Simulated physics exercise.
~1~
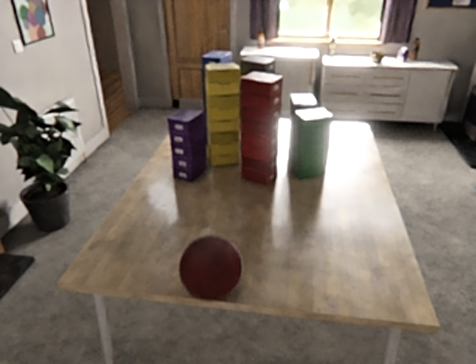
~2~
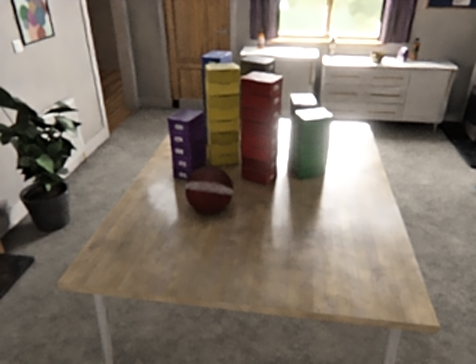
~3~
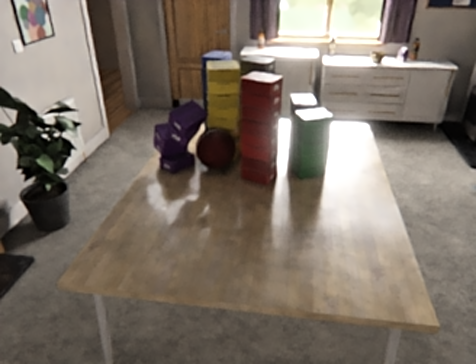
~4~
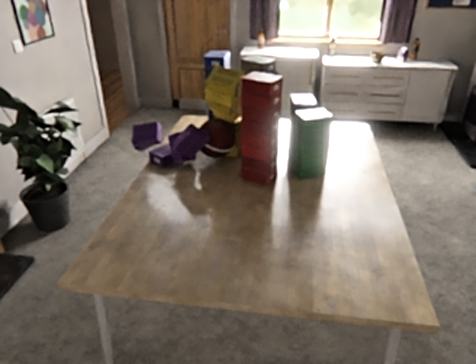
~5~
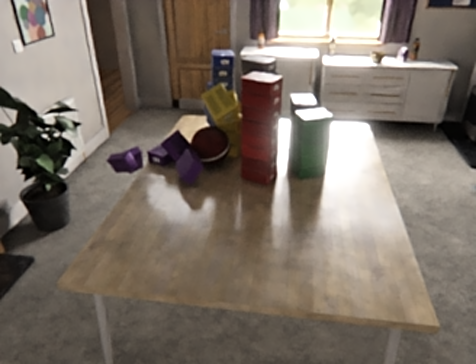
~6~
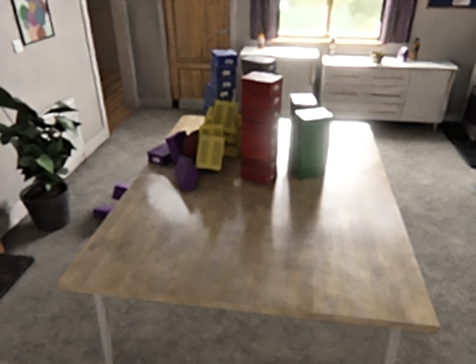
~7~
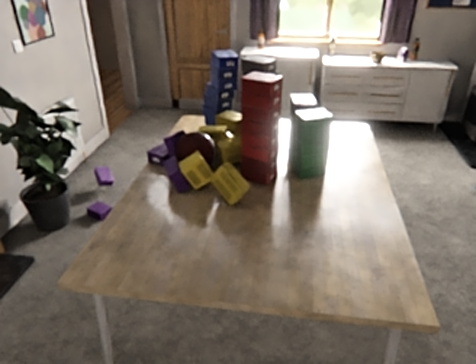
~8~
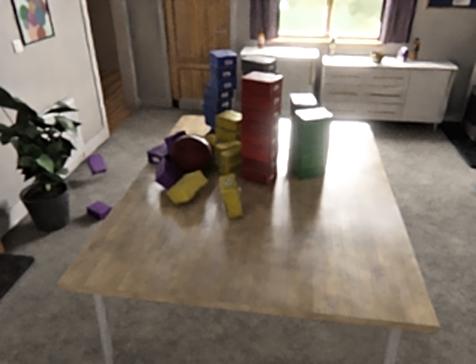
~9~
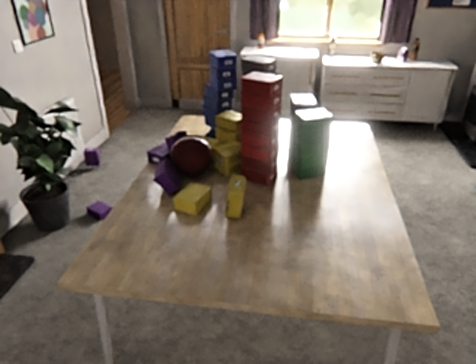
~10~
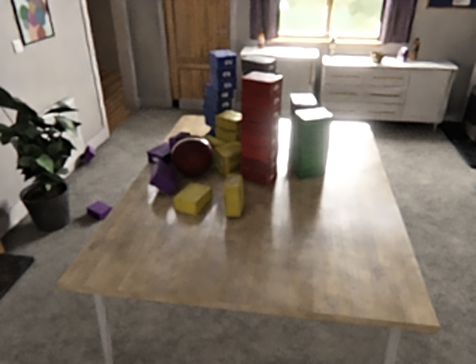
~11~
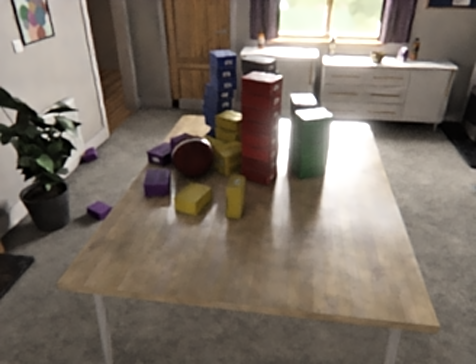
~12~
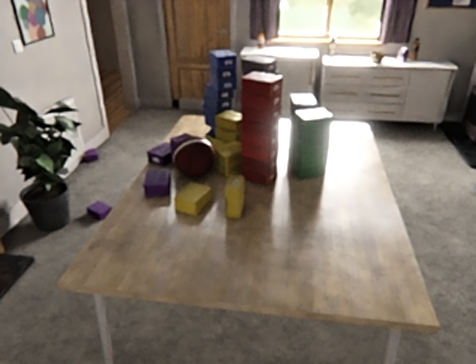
A dark red ball rolls away from the near edge of a wooden table, seen from above in a grey-carpeted room with a potted plant at left. Columns of stacked tubs stand toward the far end, purple at left, yellow and blue behind, red in the middle and green at right. The ball strikes the purple column, which breaks apart, then topples the upper part of the yellow one. Purple pieces drop off the left side to the floor while yellow ones tumble forward. The ball settles among the scattered tubs, with the red, green and blue columns still upright.
